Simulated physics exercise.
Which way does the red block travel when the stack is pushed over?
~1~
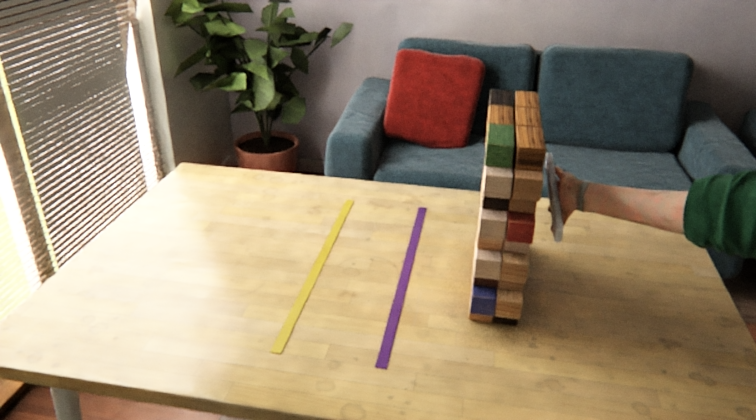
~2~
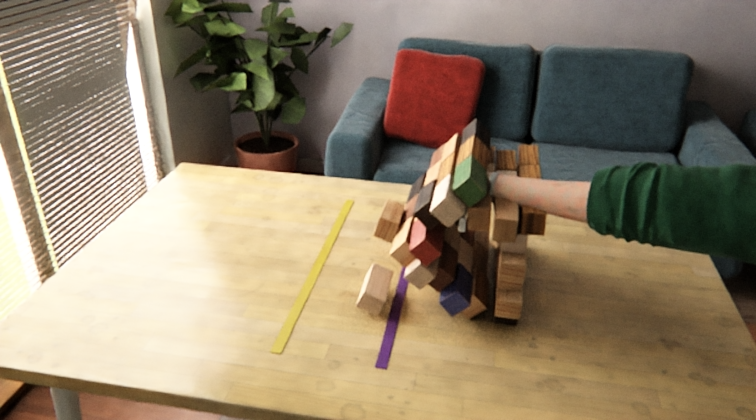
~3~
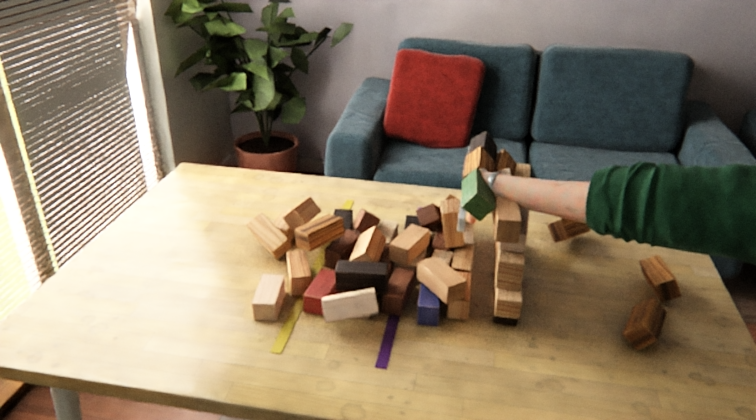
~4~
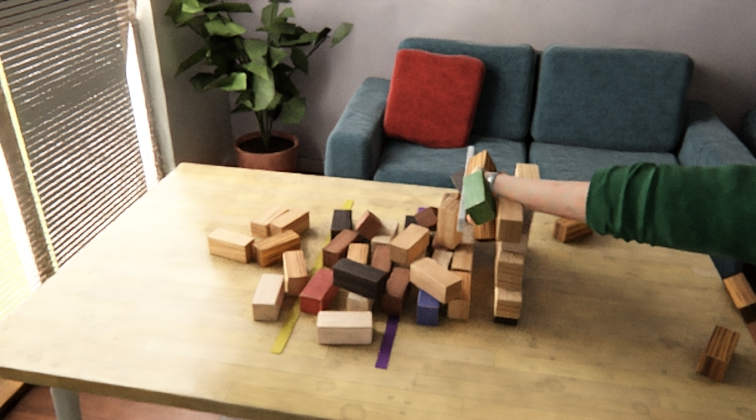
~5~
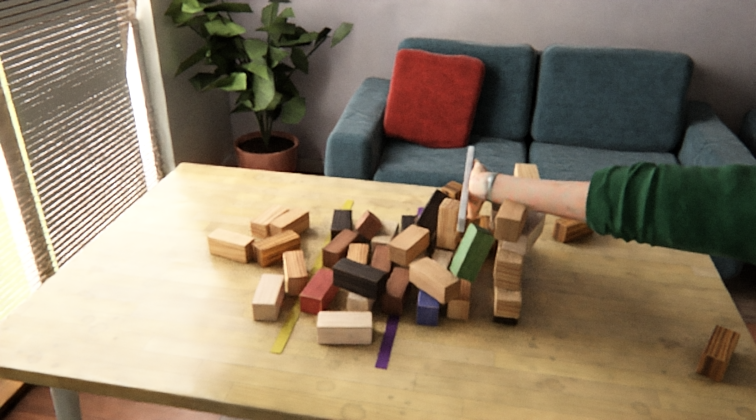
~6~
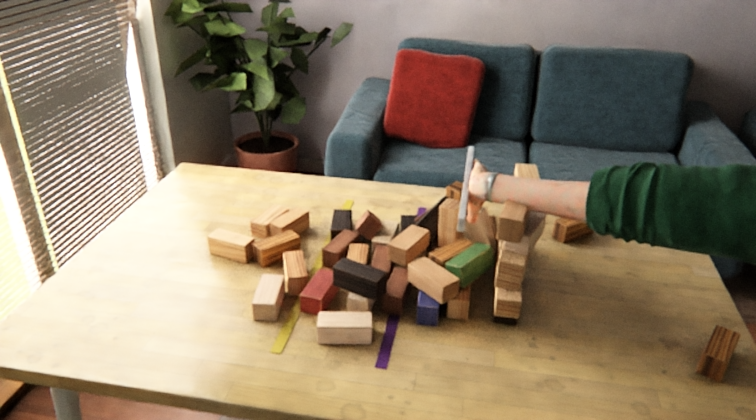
It moves to the left, ending up on the table among the scattered blocks near the yellow line.
